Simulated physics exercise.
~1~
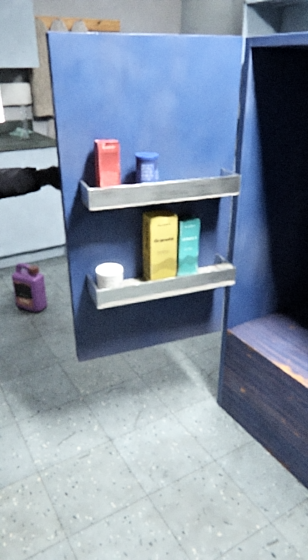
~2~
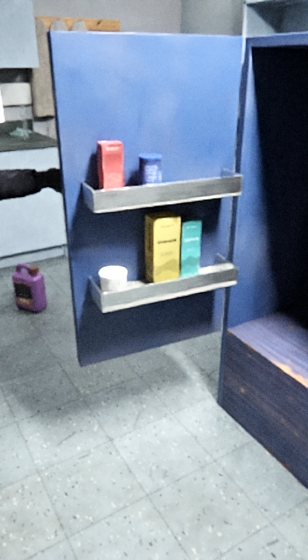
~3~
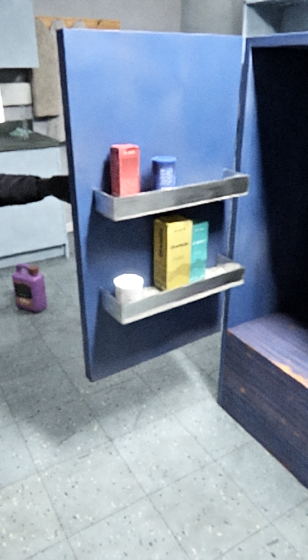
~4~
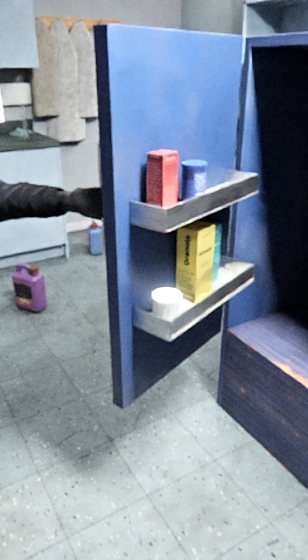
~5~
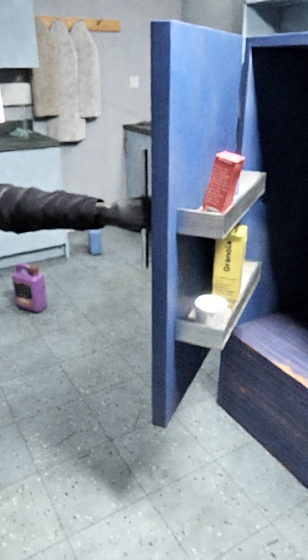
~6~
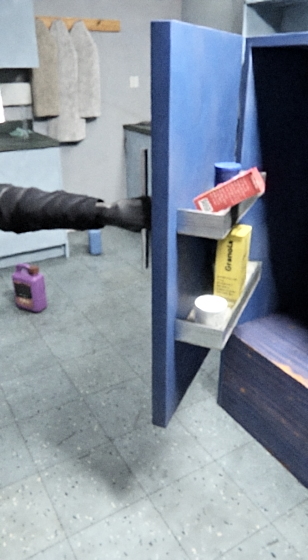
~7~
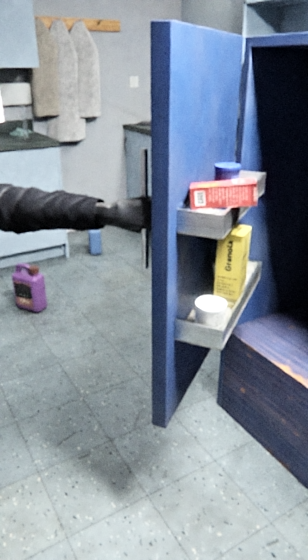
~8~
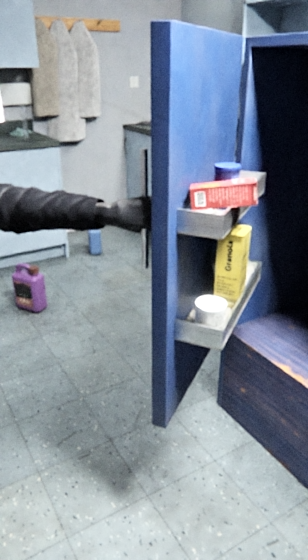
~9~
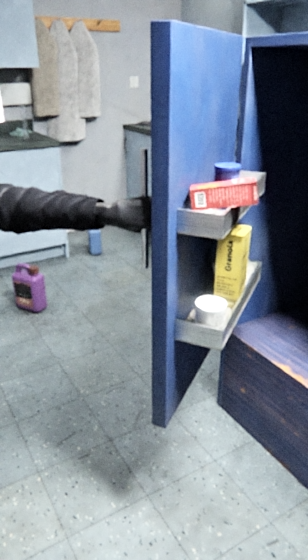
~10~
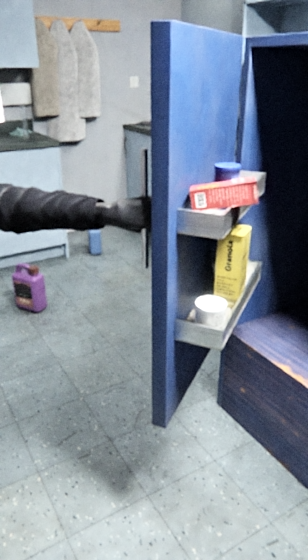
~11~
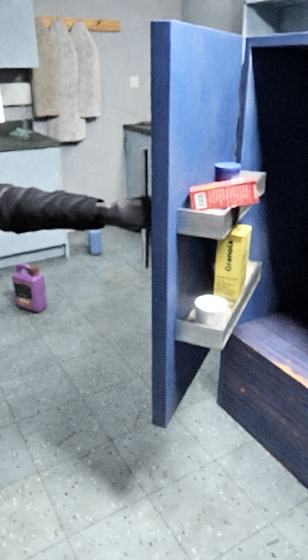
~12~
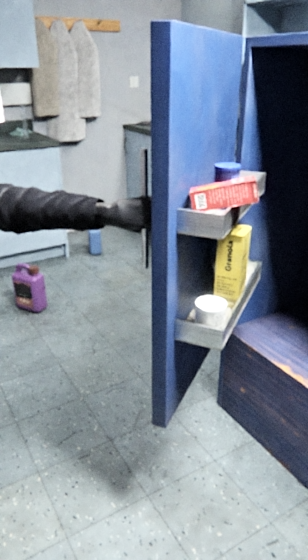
A blue cabinet door with two metal racks of containers is swung toward the right by a dark-sleeved arm and stops partway, still open. The red carton on the upper rack tips over and ends lying on its side in the rack, while the yellow carton below stays upright.
